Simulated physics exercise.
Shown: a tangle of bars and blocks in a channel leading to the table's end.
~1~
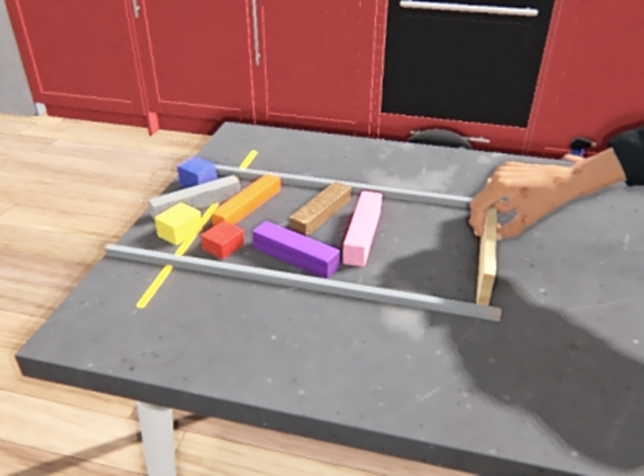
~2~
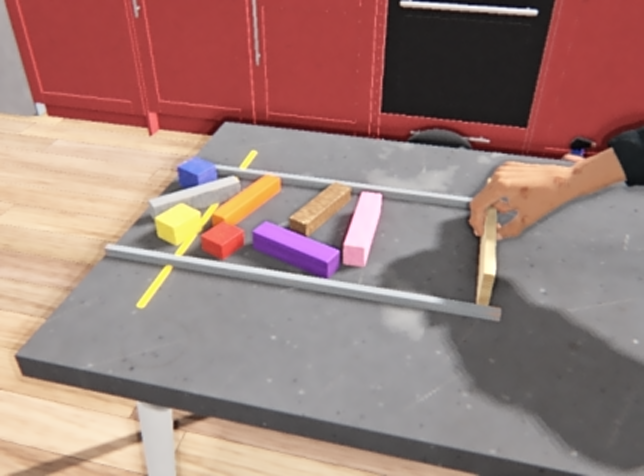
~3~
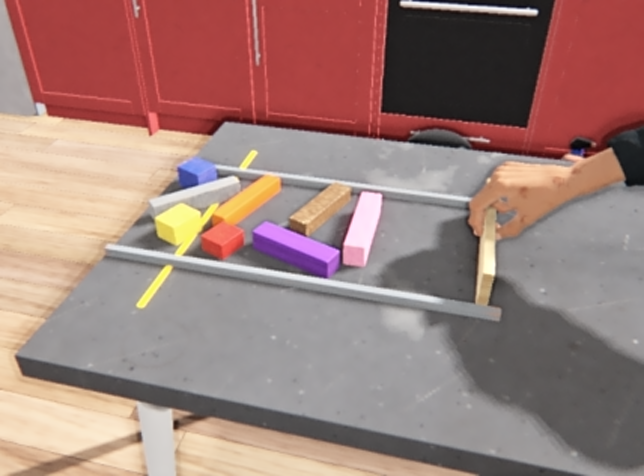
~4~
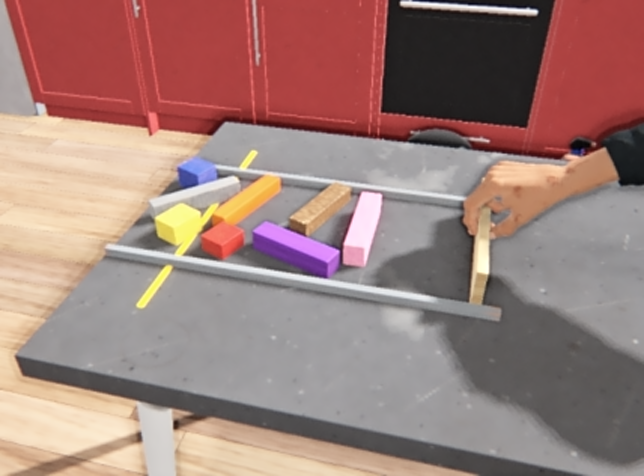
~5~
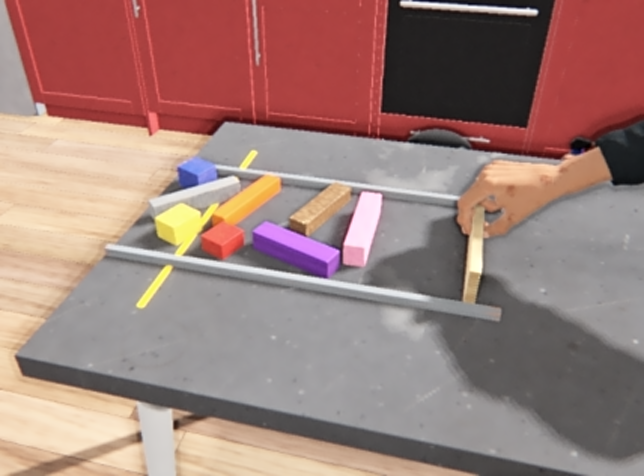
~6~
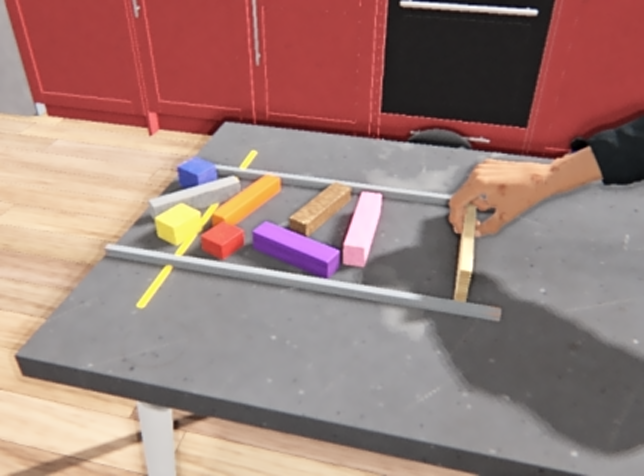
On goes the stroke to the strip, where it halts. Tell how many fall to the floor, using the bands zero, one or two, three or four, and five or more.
The pieces lost over the edge are three or else four.
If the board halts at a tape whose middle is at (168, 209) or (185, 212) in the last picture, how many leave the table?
You'd count 7 the first time and 5 the second.
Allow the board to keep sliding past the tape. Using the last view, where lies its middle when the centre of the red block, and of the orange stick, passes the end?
(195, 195) and then (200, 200), give or take.
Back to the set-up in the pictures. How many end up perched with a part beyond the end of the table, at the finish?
So the number is 3.
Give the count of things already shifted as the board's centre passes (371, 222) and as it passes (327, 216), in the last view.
Answer - first 1, then 4.
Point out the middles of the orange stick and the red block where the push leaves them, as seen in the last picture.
Orange stick at about (169, 185), red block at about (132, 233).
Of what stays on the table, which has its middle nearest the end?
The orange stick is the one you want.
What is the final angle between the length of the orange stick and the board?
Some 20 degrees.
Soon after, none off yet; blue block at rest near (197, 176); grey bar at rest near (196, 199); yellow block at rest near (179, 224).
In the end, the number that fall off is three or four; gone, yellow block, grey bar and blue block.
